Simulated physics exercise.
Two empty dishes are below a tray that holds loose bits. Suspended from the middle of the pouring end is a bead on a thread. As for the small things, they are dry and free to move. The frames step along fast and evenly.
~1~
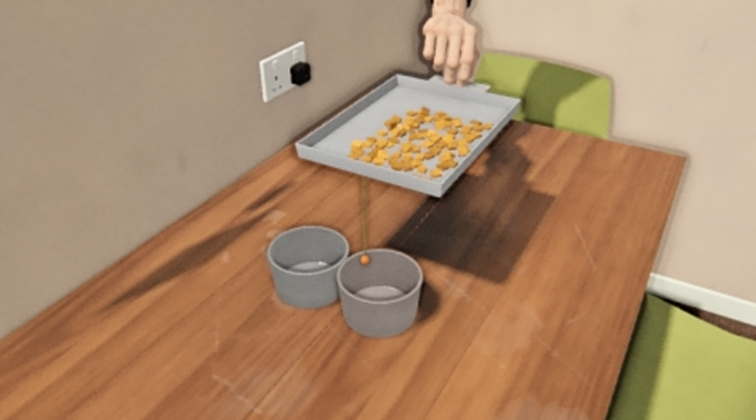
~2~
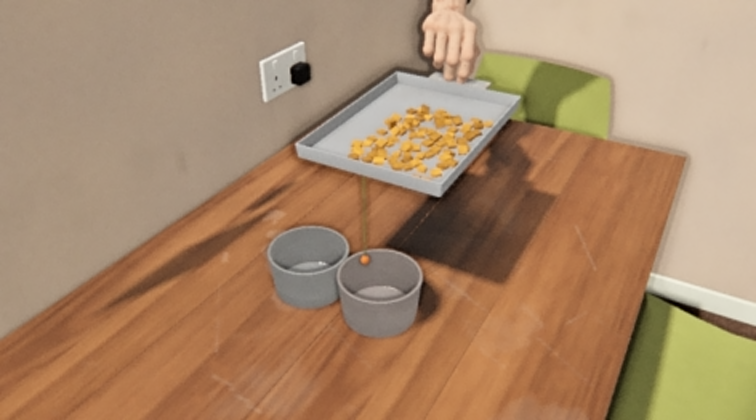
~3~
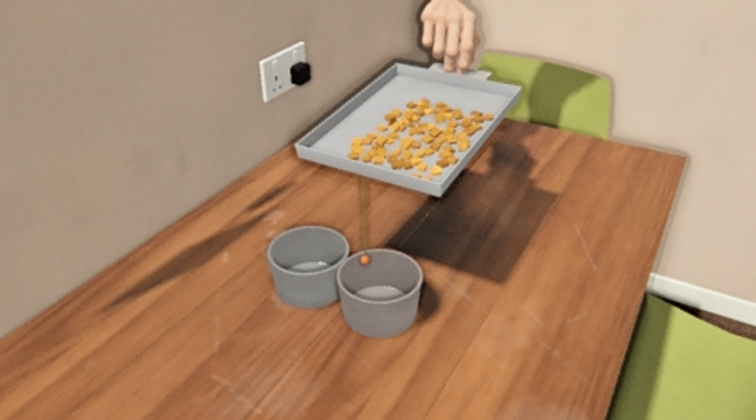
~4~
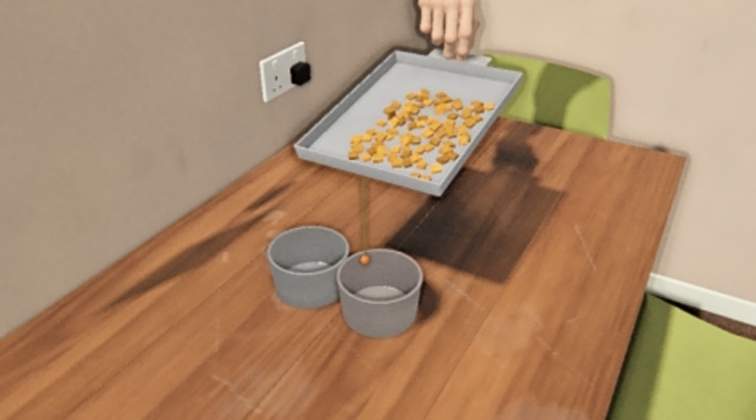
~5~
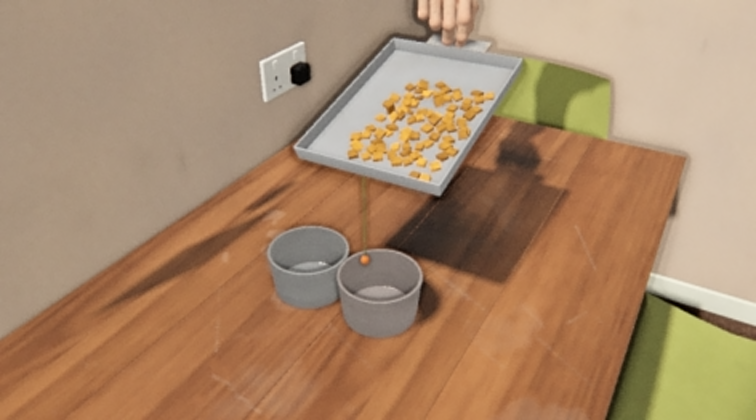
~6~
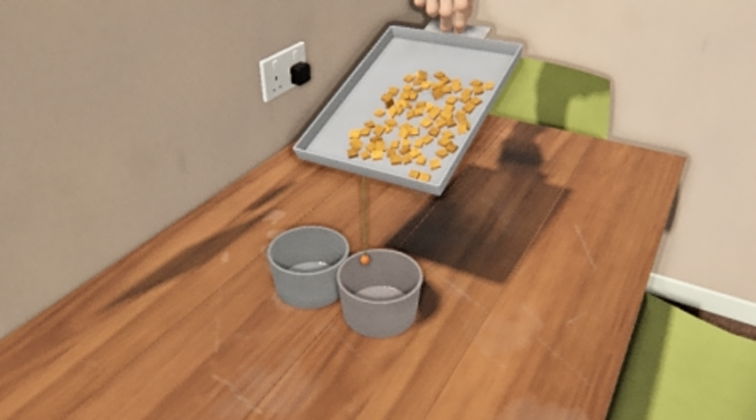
A gray tray of small orange-brown crackers started out nearly flat, then tilted steadily as a hand raised its far end, while two empty round dishes and a hanging bead below stayed still.
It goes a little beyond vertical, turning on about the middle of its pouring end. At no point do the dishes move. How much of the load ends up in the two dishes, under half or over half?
Under half.
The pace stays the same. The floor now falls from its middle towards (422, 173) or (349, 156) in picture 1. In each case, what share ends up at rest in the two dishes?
It comes to about 20 per cent the first time and about 70 per cent the second.
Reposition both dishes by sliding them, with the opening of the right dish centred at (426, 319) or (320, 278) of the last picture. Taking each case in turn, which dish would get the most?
It comes out as the one to the left in the first try and the one to the right in the second.
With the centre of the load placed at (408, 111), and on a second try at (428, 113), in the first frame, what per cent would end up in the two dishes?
Roughly 40 per cent, then roughly 30 per cent.
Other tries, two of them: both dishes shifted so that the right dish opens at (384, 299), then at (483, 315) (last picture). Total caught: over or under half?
Well, a majority share the first time and a minority share the next.
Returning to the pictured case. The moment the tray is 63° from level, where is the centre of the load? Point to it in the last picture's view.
I'd mark the middle close to (370, 149).
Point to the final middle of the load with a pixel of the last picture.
The centre ends up roughly at (331, 334).
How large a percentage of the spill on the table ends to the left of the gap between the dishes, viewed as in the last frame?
Around 60 %.
Shortly afterwards, tray tipped steeply; the whole lot on the tray.
Next, tray tipped past a quarter turn; the bulk on the tray; only a few in the left dish; a little outside both; a little in the air.
Some moments later, tray tipped past a quarter turn; a little in the right dish; near a quarter in the left dish; near two thirds outside both.
In the end, tray tipped past a quarter turn; a little in the right dish; near a quarter in the left dish; near two thirds outside both.
